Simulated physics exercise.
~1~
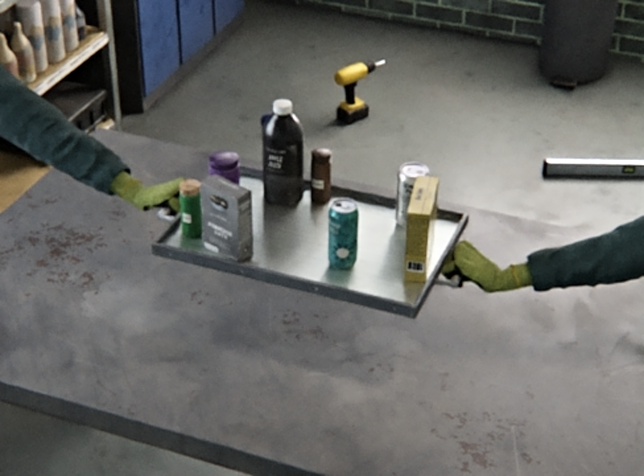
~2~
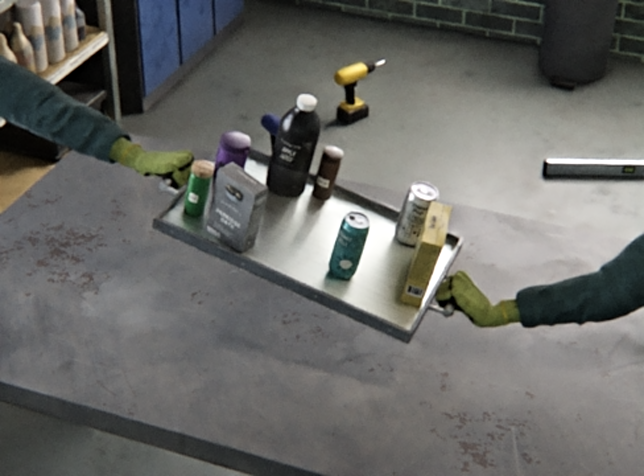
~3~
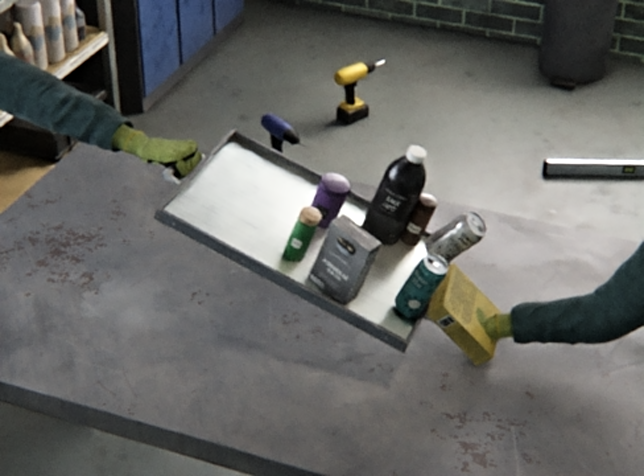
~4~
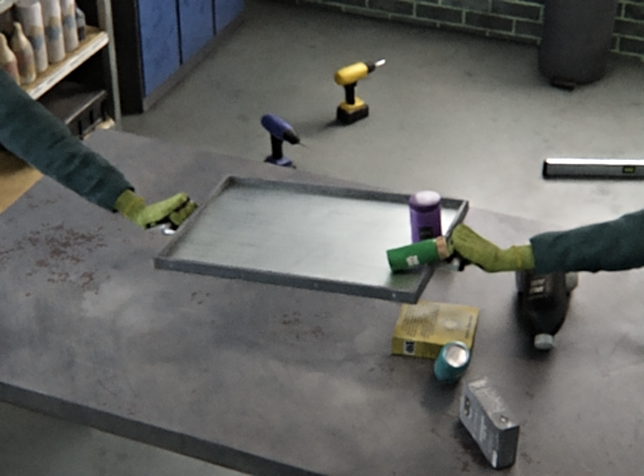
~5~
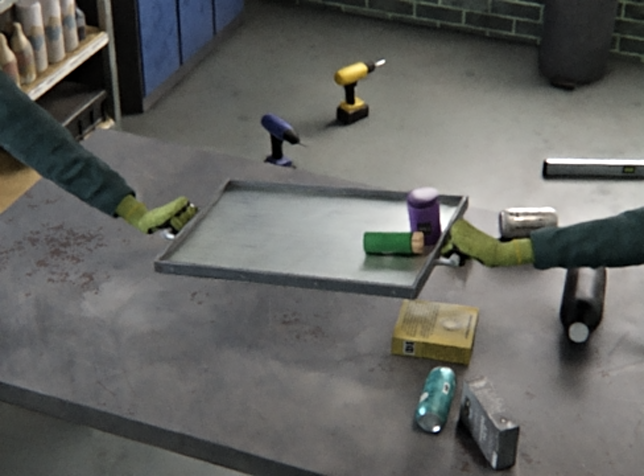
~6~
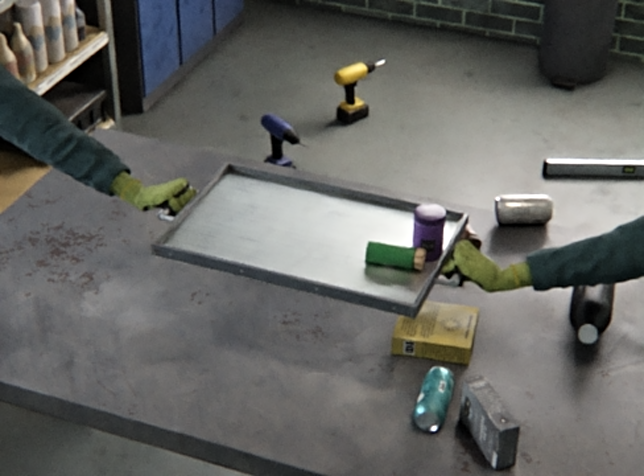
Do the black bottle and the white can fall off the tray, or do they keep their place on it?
Both fall off the tray. The black bottle and the white can end up lying on their sides on the table to the right.
The clip opens with two gloved hands holding a metal tray of bottles, cans, jars and packets above a dark table in a workshop. The right side of the tray dips, and the items begin to lean and shift. As the tilt steepens, everything slides toward the right edge and the yellow packet goes over. The black bottle, the cans and the grey packet follow, tumbling onto the table as the tray comes back up. At the end, only the purple jar, standing upright, and the toppled green shaker are left near the tray's right end.
